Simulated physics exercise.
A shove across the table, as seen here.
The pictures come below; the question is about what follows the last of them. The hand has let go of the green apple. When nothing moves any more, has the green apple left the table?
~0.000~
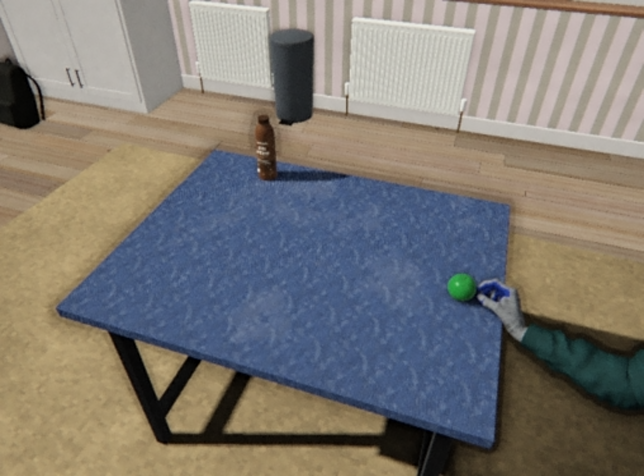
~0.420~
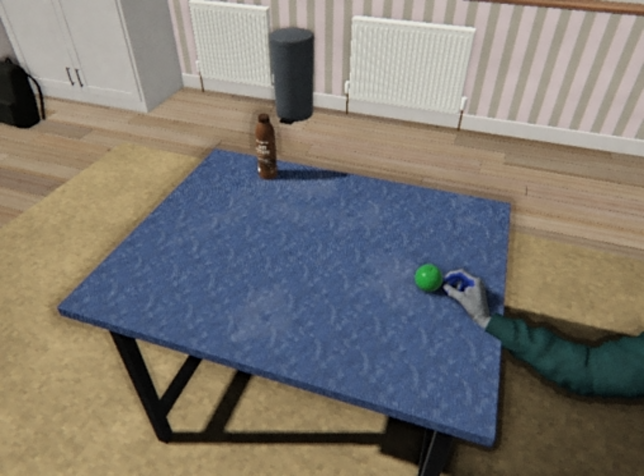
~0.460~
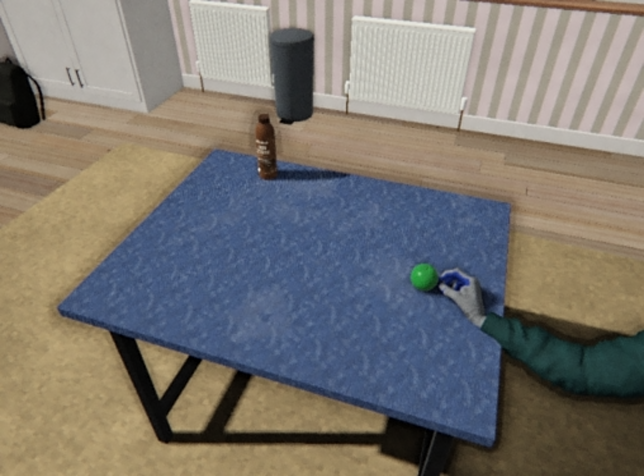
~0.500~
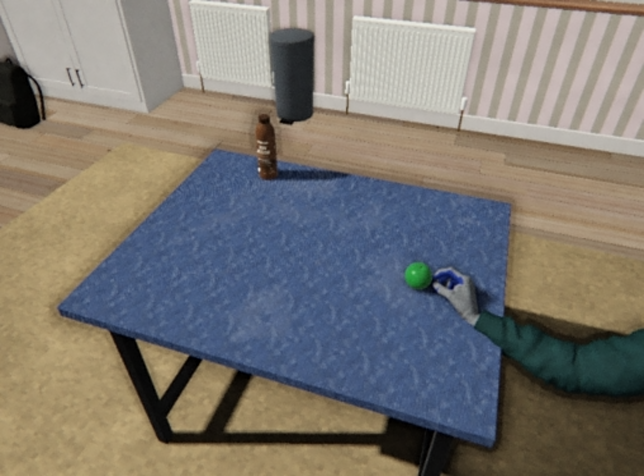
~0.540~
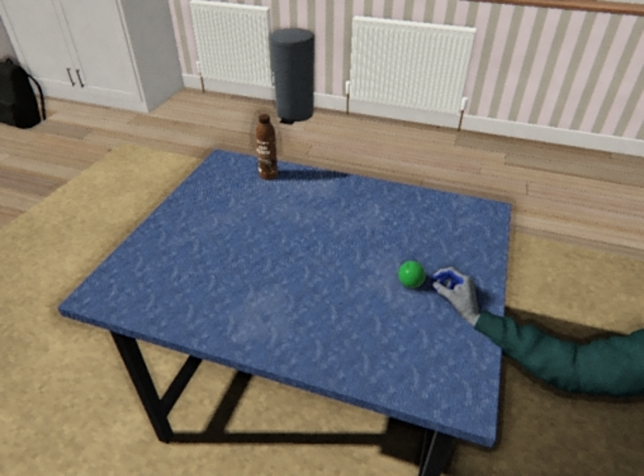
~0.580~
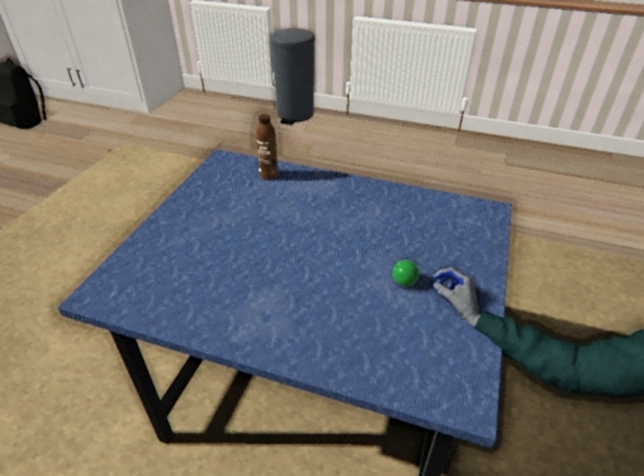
No, it is still on the table.
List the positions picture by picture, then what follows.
Under the hand; green apple (462, 287), in the first picture.
Under the hand; green apple (429, 278), in the second picture.
Under the hand; green apple (424, 277), in the third picture.
Green apple (419, 276), in the fourth picture.
Green apple (412, 274) displaced a little, in the fifth picture.
Green apple (406, 273) displaced a little, in the sixth picture.
Around 0.78 s, green apple displaced well along near (376, 267).
Around 1.08 s, green apple displaced well along near (341, 259).
Around 1.48 s, green apple displaced well along near (312, 252).
Finally (2.3 s), moved from the start, green apple. Final places as the last picture's camera would see them, green apple near (300, 249).
